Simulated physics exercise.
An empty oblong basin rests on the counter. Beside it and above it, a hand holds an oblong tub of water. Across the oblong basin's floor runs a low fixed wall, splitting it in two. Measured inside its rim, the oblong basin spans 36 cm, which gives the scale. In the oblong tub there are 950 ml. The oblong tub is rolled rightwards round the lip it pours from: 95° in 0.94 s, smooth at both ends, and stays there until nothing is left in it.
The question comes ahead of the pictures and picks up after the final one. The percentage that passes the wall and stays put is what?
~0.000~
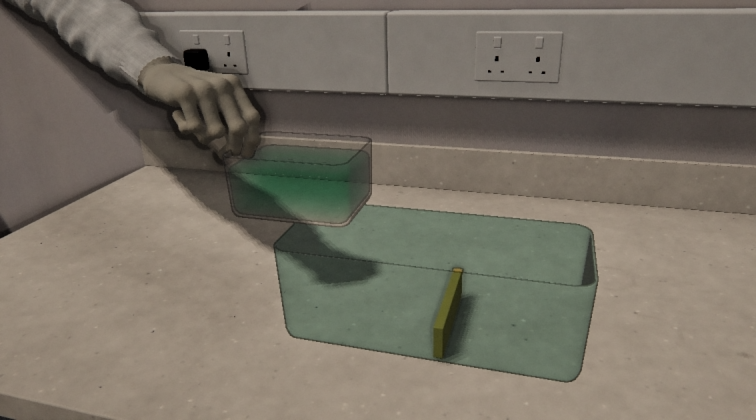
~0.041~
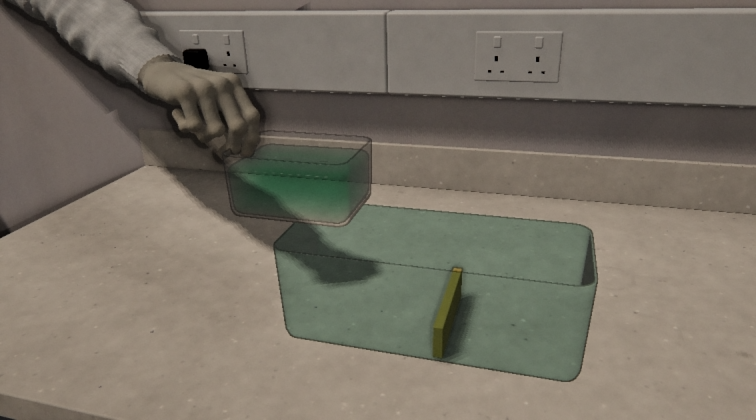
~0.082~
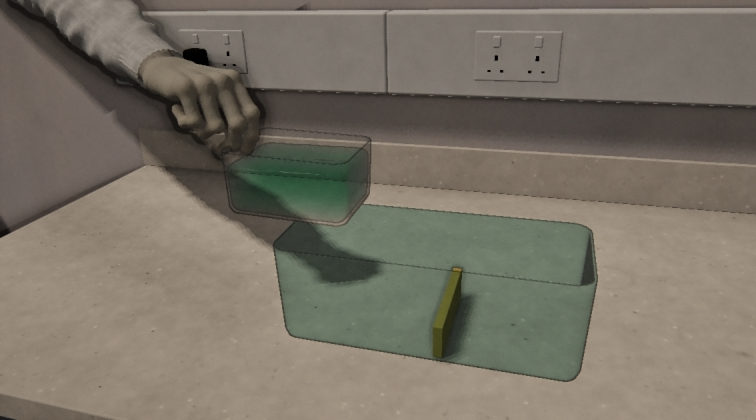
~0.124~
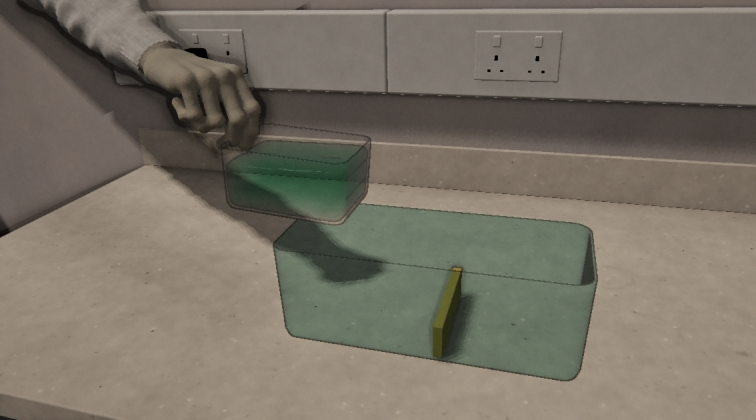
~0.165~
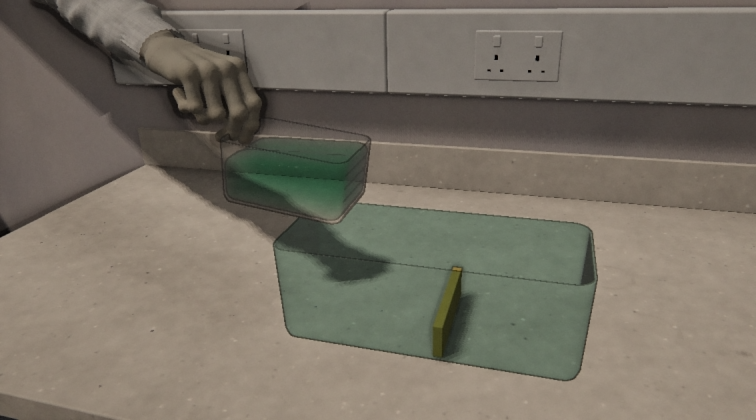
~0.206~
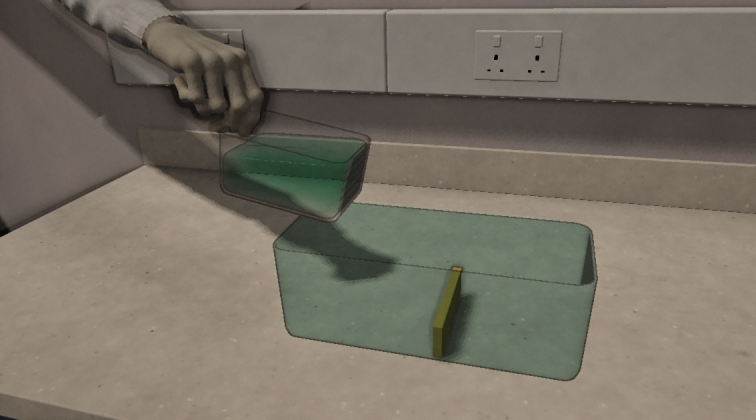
It is about 58 per cent.
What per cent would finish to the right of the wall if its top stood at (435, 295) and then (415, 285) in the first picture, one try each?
Roughly 65 per cent, then 85 per cent.
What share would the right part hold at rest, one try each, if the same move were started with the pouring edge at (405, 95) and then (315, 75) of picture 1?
80 and 40 %.
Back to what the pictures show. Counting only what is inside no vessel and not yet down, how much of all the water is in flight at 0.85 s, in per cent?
Near 16 percent.
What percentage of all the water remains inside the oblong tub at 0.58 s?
About 62 per cent.
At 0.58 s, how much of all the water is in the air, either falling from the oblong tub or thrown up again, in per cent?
Roughly 32 %.
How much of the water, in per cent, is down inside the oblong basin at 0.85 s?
It works out near 68 per cent.
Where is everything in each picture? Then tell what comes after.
In the first picture, tilt 0°; pouring edge (360, 153); surface from (247, 155) to (361, 162); the oblong basin's rim runs from (295, 224) to (594, 256); the wall's top is at (449, 297).
In the second picture, tilt 0°; pouring edge (360, 152); surface from (247, 154) to (360, 161).
In the third picture, tilt 2°; pouring edge (360, 152); surface from (246, 153) to (359, 159).
In the fourth picture, tilt 4°; pouring edge (359, 152); surface from (245, 150) to (360, 157).
In the fifth picture, tilt 7°; pouring edge (359, 152); surface from (244, 147) to (359, 154).
In the sixth picture, tilt 11°; pouring edge (359, 152); surface from (243, 142) to (358, 150).
After 0.58 s the tilt is 64° and 62 per cent is still to pour, 6 is left of the wall and 0 right of it.
After 0.85 s the tilt is 93° and 12 per cent is still to pour, 16 is left of the wall and 53 right of it.
After 1.13 s the tilt is 95° and 3 per cent is still to pour, 31 is left of the wall and 58 right of it.
After 1.44 s the tilt is 95° and 0 per cent is still to pour, 35 is left of the wall and 58 right of it.
In the end 37 per cent lies left of the wall, 58 right of it and 5 outside.
